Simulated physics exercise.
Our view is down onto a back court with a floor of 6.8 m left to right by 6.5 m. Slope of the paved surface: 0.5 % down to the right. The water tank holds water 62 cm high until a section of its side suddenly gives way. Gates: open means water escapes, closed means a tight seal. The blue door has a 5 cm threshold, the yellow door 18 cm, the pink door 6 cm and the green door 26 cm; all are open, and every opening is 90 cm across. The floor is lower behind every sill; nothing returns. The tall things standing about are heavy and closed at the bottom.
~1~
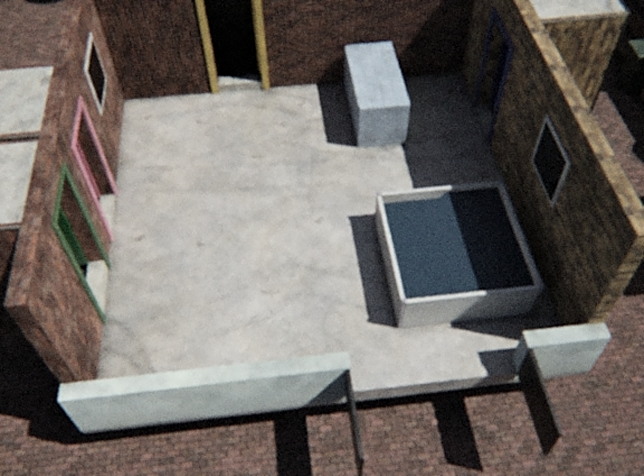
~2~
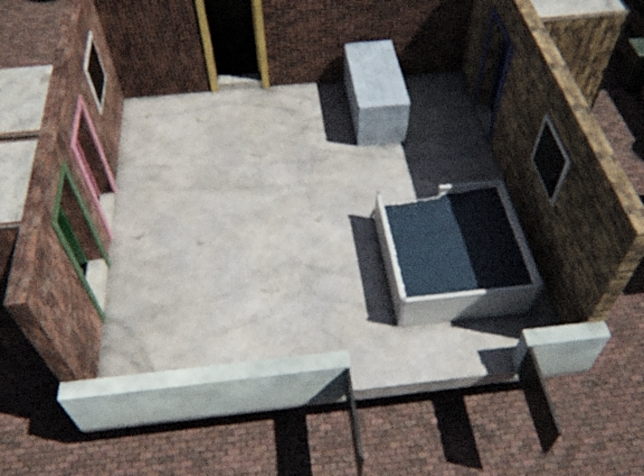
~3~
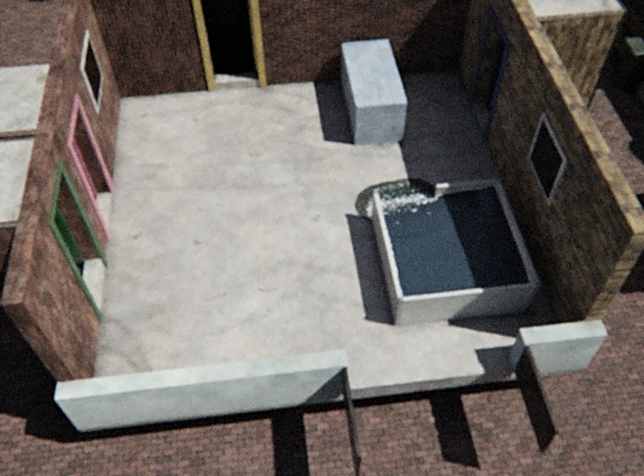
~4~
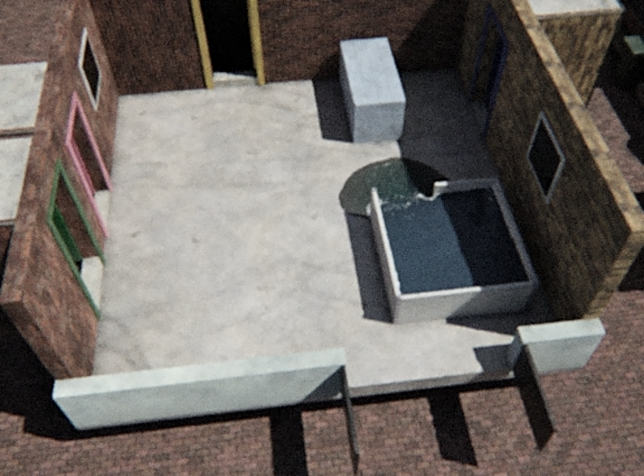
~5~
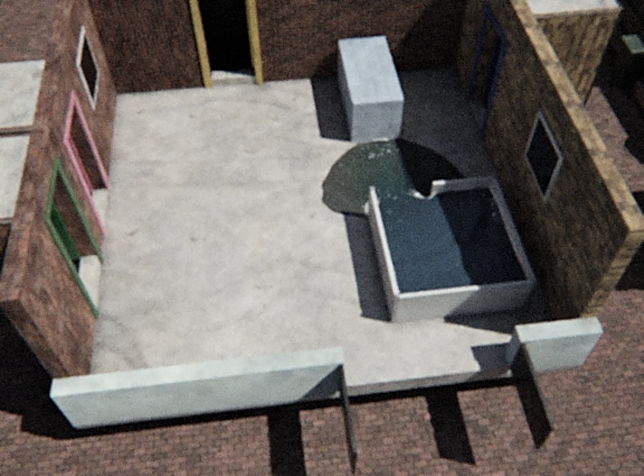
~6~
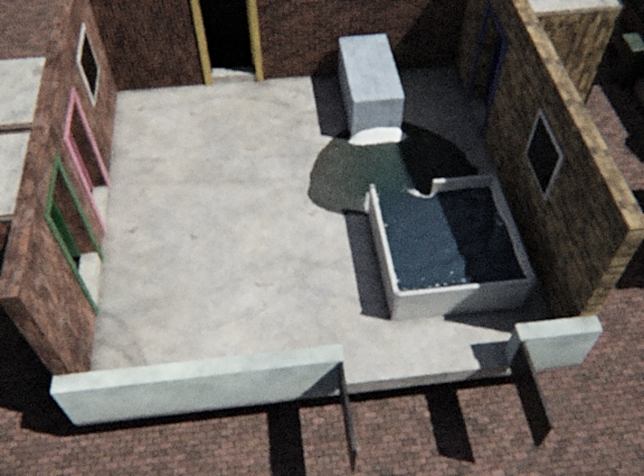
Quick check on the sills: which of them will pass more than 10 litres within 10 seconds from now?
In the end the blue door will see too much water come in, the yellow door will see an amount within the limit come in, the pink door will see an amount within the limit come in, the green door will see an amount within the limit come in.
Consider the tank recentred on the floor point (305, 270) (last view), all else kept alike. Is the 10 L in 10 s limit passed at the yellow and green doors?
Checking the limit: The yellow door is beyond it and the green door is within it.
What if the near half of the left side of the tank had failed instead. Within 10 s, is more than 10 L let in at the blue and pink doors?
With respect to that limit, blue ends up inside it, pink ends up outside it.
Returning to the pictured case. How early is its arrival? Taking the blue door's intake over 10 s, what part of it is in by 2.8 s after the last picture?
Around 40 percent.
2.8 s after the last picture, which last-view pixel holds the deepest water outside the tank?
Close to (118, 92).
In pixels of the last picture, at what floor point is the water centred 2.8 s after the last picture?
Centre: Approx. (364, 178) px.
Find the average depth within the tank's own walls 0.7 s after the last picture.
44 cm.
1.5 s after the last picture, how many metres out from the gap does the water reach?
5.0 m.
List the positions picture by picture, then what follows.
The water tank at (455, 241) is whole and still, 62 cm deep, in the first frame.
Water pours out on the water tank's far side and has run 0.6 m, to a hidden place; typically 9 cm deep outside, 62 cm at the water tank's back, in the second frame.
Water pours out on the water tank's far side and has run 0.9 m, to (425, 185); typically 10 cm deep outside, 62 cm at the water tank's back, in the third frame.
Water pours out on the water tank's far side and has run 1.3 m, to (400, 161); typically 7 cm deep outside, 62 cm at the water tank's back, in the fourth frame.
The front is at (396, 141), 1.8 m from the gap on the water tank's far side; 3.1 m2 of floor is under water; 62 cm left at the back of the water tank, in the fifth frame.
Water pours out on the water tank's far side and has run 2.1 m, to (410, 126); typically 5 cm deep outside, 57 cm at the water tank's back, in the sixth frame.
Then, 0.7 s after the last picture water covers 20 % of the floor and is deepest (36 cm) near (379, 147); blue door 4 cm at the sill, 0 L in, yellow door not reached, pink door not reached, green door not reached.
Then, 1.5 s after the last picture water covers 35 % of the floor and is deepest (32 cm) near (379, 147); blue door 14 cm at the sill, 19 L in, yellow door 15 cm at the sill, 0 L in, pink door not reached, green door not reached.
Then, 2.8 s after the last picture water covers 45 % of the floor and is deepest (28 cm) near (118, 92); blue door 14 cm at the sill, 112 L in, yellow door 12 cm at the sill, 0 L in, pink door not reached, green door not reached.
Then, 5.3 s after the last picture water covers 60 % of the floor and is deepest (14 cm) near (475, 139); blue door 12 cm at the sill, 215 L in, yellow door 10 cm at the sill, 0 L in, pink door 5 cm at the sill, 0 L in, green door 3 cm at the sill, 0 L in.
Then, 9.3 s after the last picture water covers 90 % of the floor and is deepest (10 cm) near (475, 139); blue door 9 cm at the sill, 287 L in, yellow door 6 cm at the sill, 0 L in, pink door 5 cm at the sill, 0 L in, green door 3 cm at the sill, 0 L in.
